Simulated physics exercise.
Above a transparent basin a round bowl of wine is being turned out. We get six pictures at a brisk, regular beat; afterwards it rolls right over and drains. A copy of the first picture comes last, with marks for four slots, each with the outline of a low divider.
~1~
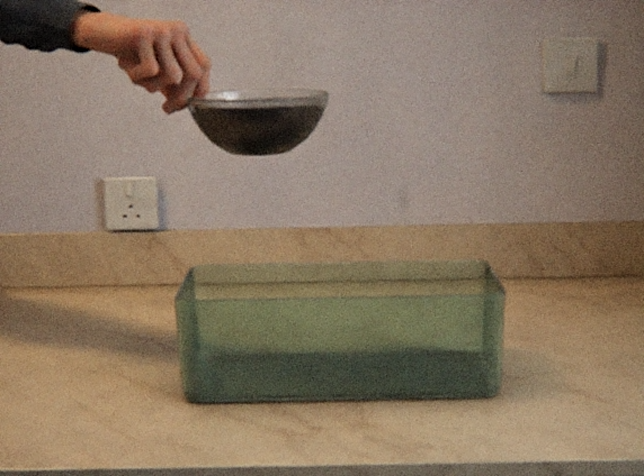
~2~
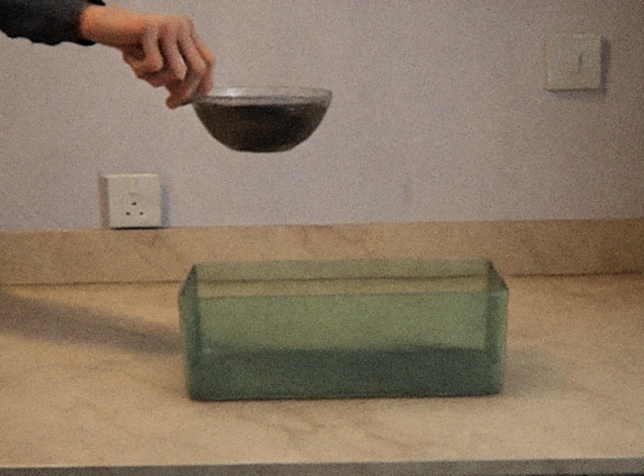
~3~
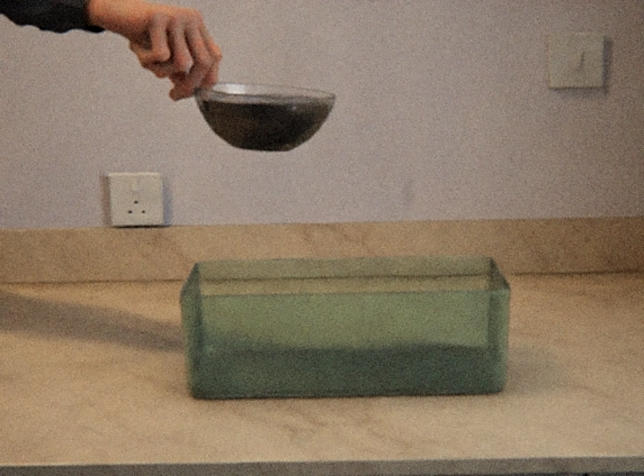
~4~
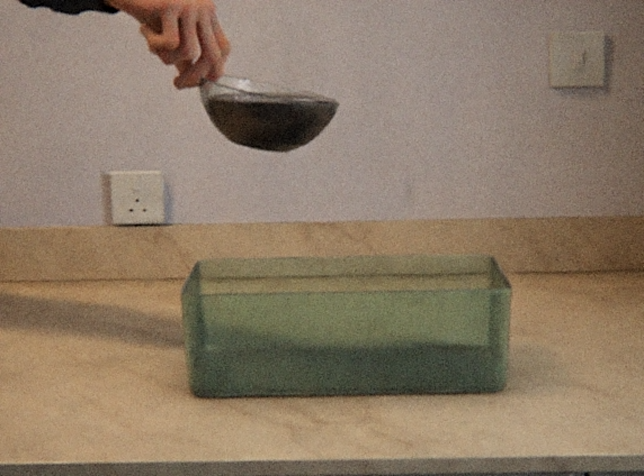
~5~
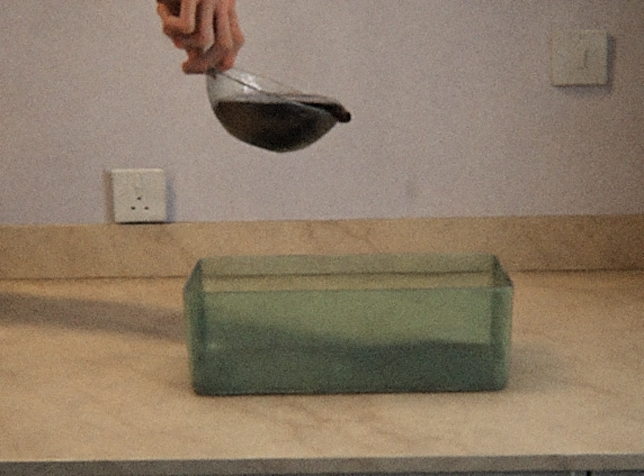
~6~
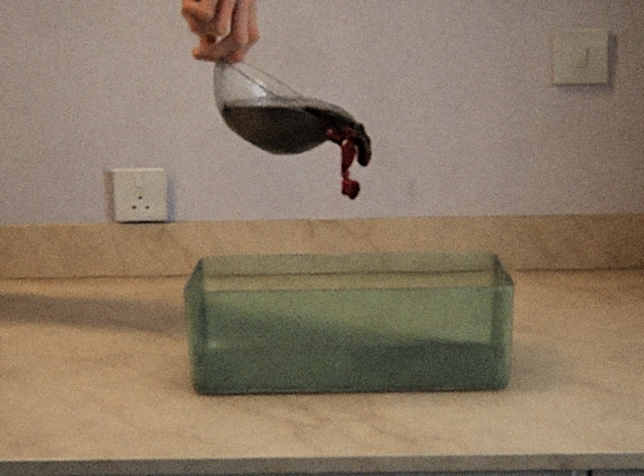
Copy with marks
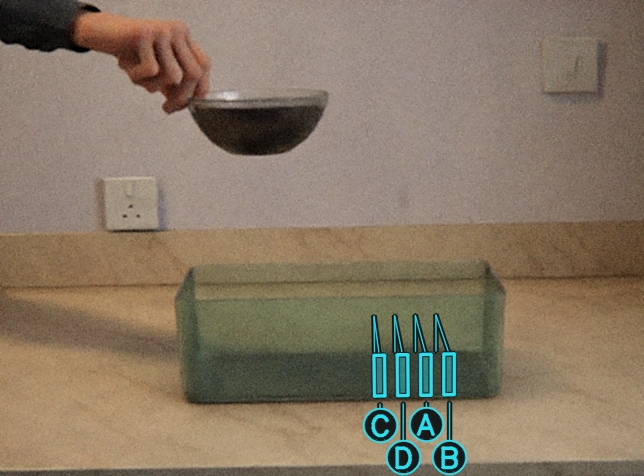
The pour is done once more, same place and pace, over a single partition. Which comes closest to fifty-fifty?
The best slot is D.
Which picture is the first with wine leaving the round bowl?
Picture 5.
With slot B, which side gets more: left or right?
More ends on the left.
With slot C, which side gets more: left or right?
More ends on the right.
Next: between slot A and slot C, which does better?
Slot C.
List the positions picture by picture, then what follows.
Upright, lip at (326, 92); basin from (183, 400) to (501, 394); nothing has left yet, in the first frame.
Upright, lip at (330, 91); nothing has left yet, in the second frame.
Tipped about 6°, lip at (334, 95); nothing has left yet, in the third frame.
Tipped about 13°, lip at (337, 102); nothing has left yet, in the fourth frame.
Tipped about 22°, lip at (340, 112); wine is over the lip, down to (346, 119), in the fifth frame.
Tipped about 32°, lip at (340, 125); wine is over the lip, down to (352, 196), in the sixth frame.
In cyan, A at (426, 402); B at (449, 402); C at (380, 403); D at (403, 403).
Choosing A, about 85 % ends left of the wall and 14 % right of it.
Choosing B, about 95 % ends left of the wall and 4 % right of it.
Choosing C, about 24 % ends left of the wall and 75 % right of it.
Choosing D, about 48 % ends left of the wall and 50 % right of it.
